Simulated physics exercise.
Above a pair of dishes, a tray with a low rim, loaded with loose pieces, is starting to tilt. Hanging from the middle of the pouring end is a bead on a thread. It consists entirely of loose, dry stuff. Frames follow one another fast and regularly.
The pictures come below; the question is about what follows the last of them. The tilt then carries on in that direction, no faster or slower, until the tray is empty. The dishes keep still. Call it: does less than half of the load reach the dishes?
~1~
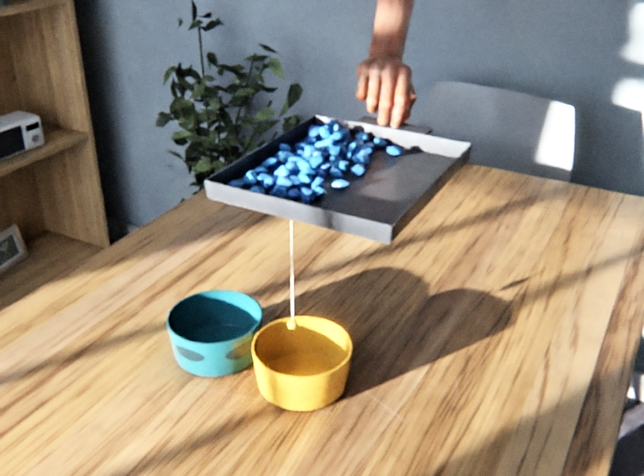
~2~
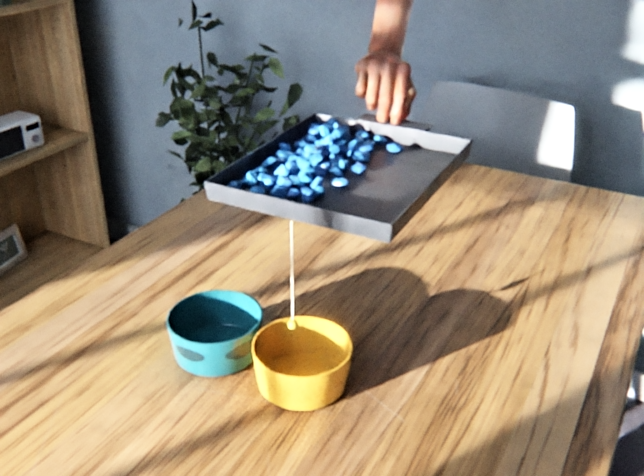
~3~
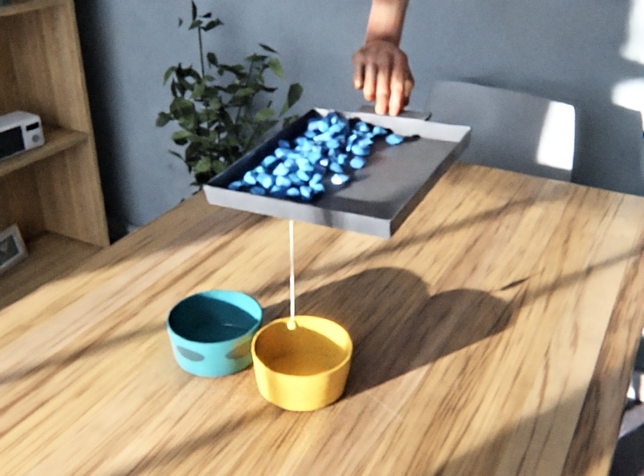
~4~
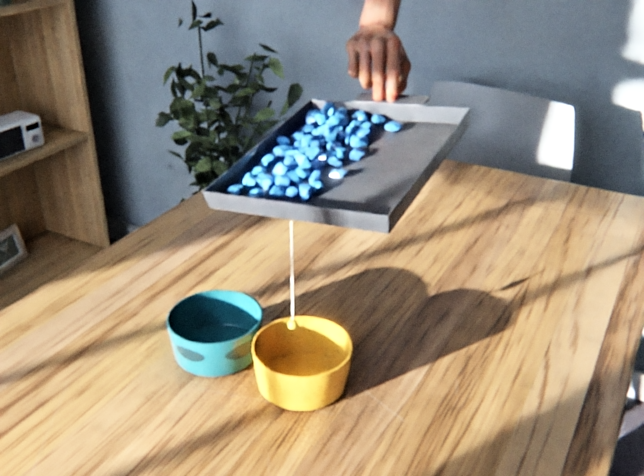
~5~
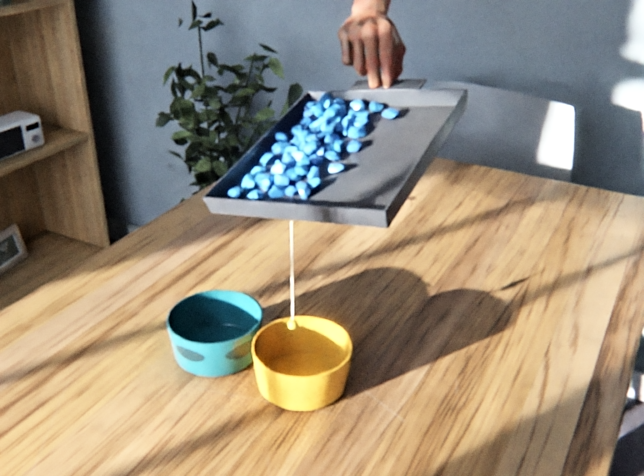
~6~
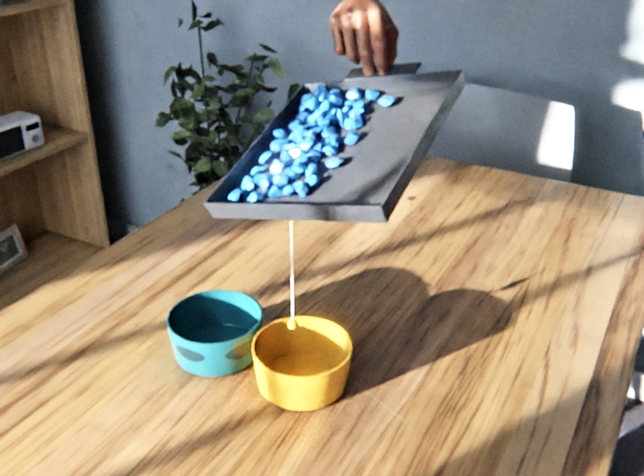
No.
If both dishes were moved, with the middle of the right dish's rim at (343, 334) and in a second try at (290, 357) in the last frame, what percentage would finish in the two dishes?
It comes to near 60 per cent the first time and near 70 per cent the second time.
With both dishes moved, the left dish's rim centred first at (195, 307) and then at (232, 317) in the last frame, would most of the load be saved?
Result - try one, past the halfway mark; try two, past the halfway mark.
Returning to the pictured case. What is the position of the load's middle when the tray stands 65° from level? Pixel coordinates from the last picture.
Somewhere around pixel (257, 161) in the last picture.
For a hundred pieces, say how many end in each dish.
Per cent held at the end: Left dish 90, right dish 0.
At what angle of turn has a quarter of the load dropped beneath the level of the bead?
Roughly 90°.
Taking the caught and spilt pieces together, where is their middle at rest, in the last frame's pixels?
Once nothing moves, the middle sits near (223, 339).
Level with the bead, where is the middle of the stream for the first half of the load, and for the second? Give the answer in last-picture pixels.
First close to (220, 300), next close to (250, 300).
Shortly afterwards, tray tipped steeply; all but a few on the tray; only a few in the air.
Next, tray tipped past a quarter turn; near a quarter on the tray; near half in the left dish; only a few outside both; near a quarter in the air.
Some moments later, tray tipped past a quarter turn; all but a few in the left dish; a little outside both.
In the end, tray tipped past a quarter turn; none at all in the right dish; all but a few in the left dish; a little outside both.
